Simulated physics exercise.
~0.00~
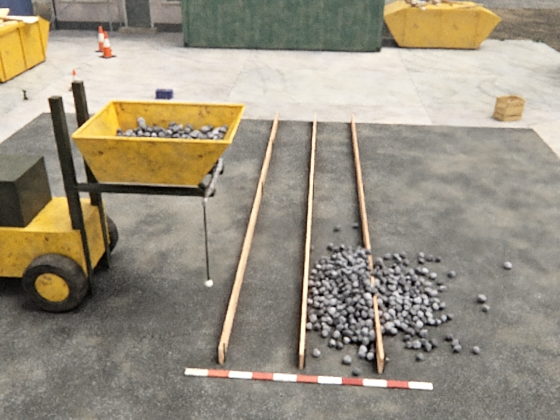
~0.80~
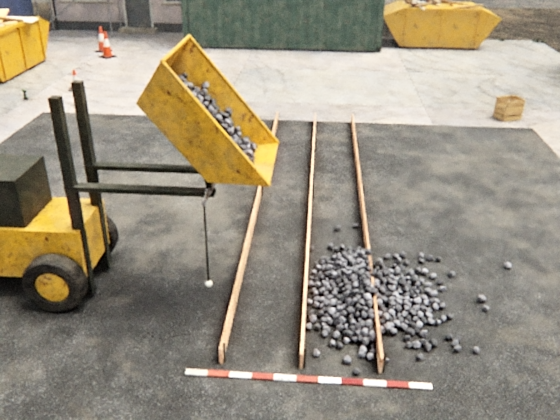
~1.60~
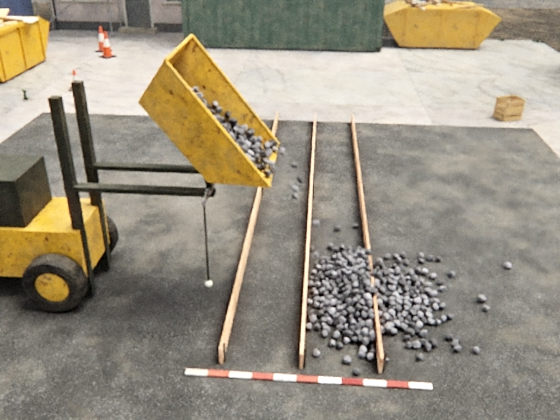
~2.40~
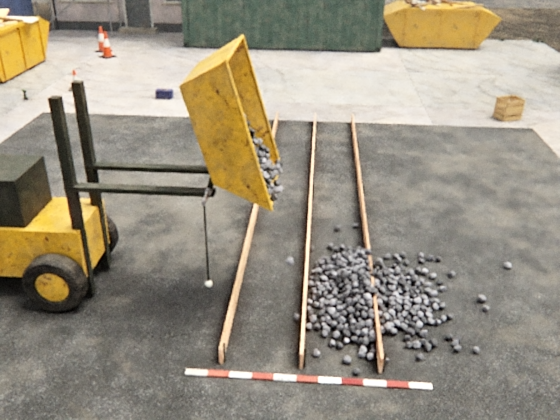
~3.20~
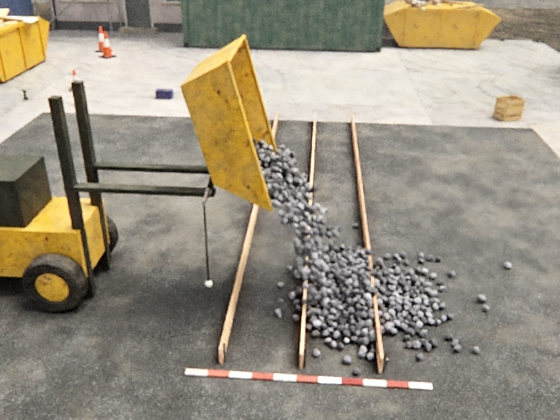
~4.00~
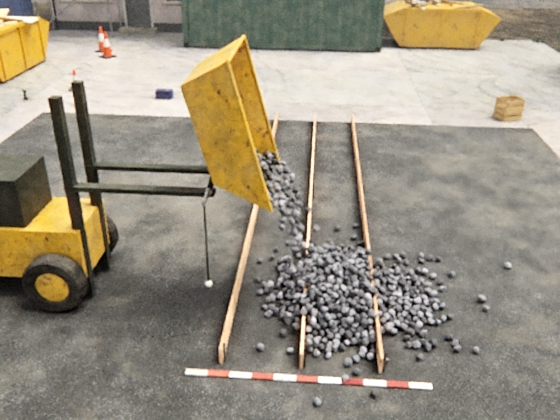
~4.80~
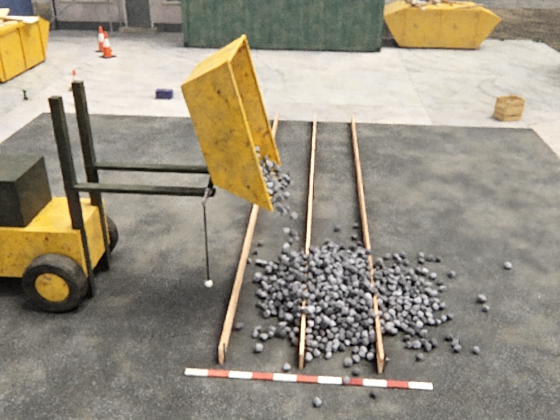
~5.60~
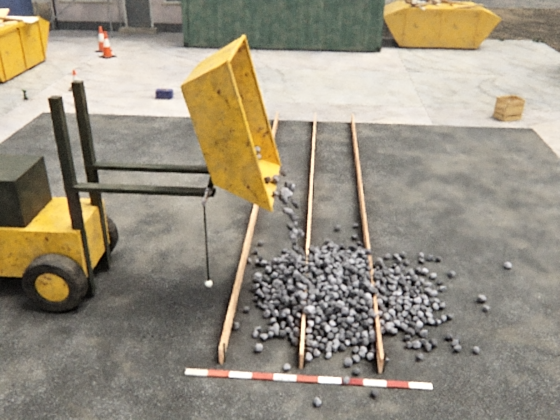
A yellow skip on a fork truck tips to the right, pauses, then tips more steeply, pouring grey stones between wooden planks beside and onto an existing pile, and it ends still tilted and nearly empty above a wider heap lying across the boards.
